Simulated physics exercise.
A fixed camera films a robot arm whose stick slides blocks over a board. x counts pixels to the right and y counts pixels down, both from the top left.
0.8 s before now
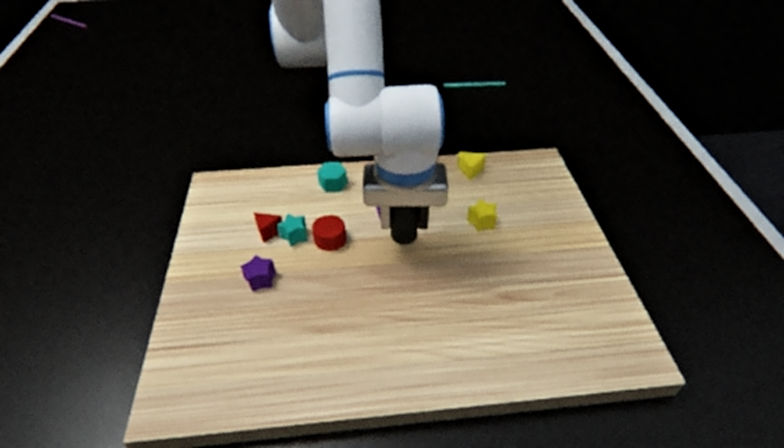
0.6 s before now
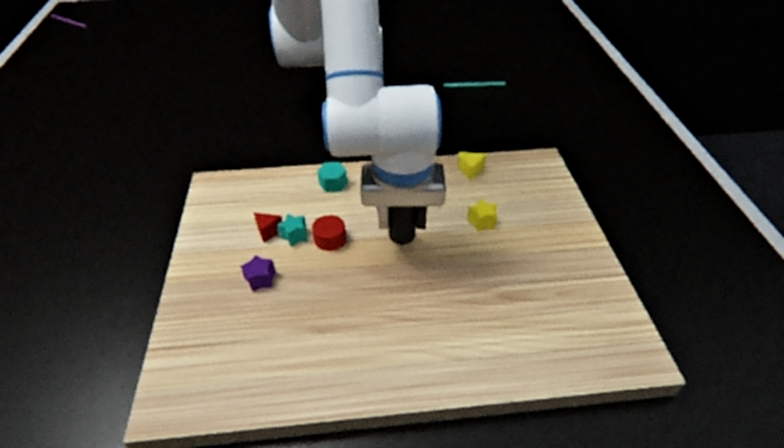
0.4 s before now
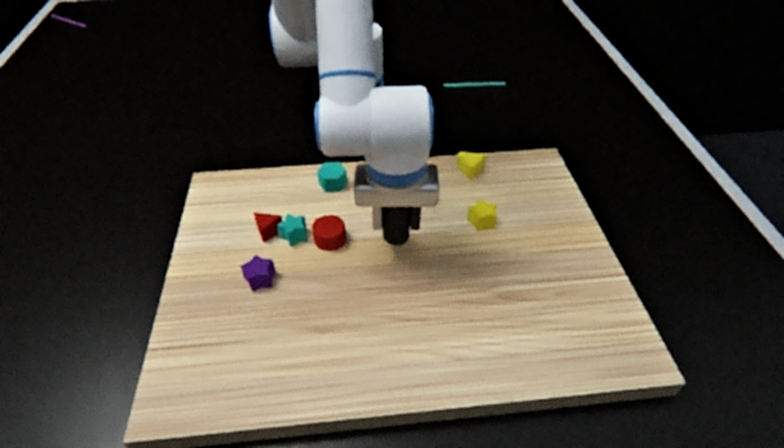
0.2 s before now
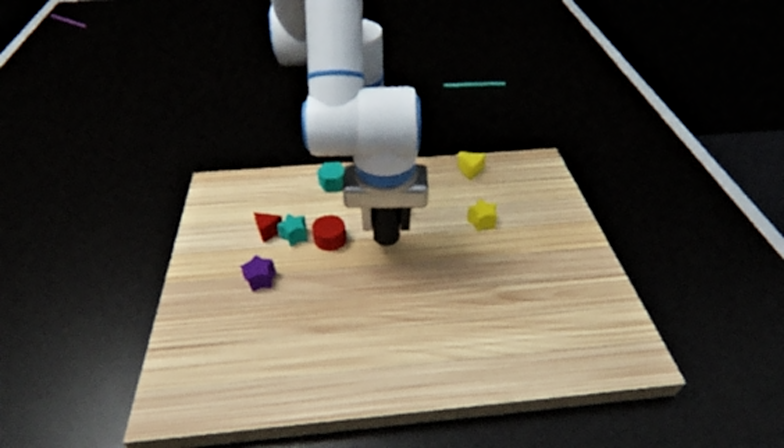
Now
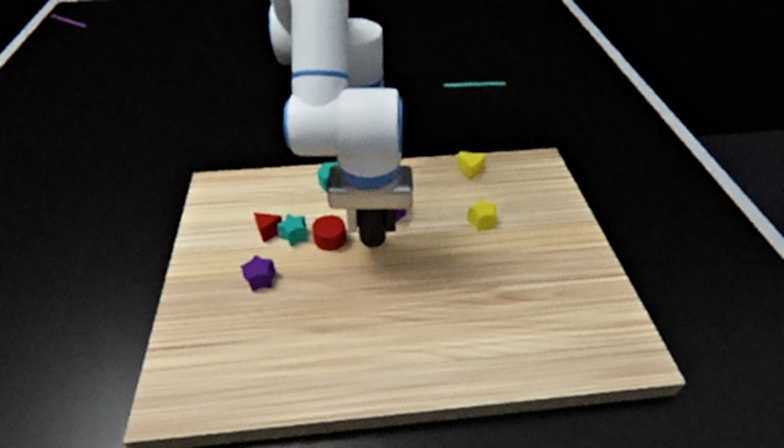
White robot arm sliding its dark stick slowly left across a wooden board toward a red circle, the coloured blocks staying still.
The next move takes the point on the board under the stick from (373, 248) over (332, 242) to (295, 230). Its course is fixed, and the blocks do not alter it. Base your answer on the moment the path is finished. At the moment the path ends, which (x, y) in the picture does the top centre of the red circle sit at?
Roughly at (266, 211).
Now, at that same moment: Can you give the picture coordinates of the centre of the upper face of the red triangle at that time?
At pixel (216, 214).
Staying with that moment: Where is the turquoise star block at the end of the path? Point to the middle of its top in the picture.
Just about (238, 215).
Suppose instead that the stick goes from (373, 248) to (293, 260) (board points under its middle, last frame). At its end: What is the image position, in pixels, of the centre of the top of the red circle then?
Its top middle is near (309, 221).
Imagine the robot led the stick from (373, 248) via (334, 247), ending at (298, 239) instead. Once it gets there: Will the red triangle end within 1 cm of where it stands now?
No
On the path given first. One third of the way, stick (344, 235); turquoise star block (289, 223); red circle (316, 223).
Two thirds of the way, stick (317, 228); red triangle (241, 215); turquoise star block (262, 219); red circle (290, 217).
At the end, stick (293, 221); red triangle (216, 214), turned 15° anticlockwise; turquoise star block (238, 215); red circle (266, 211); purple hexagonal block still.
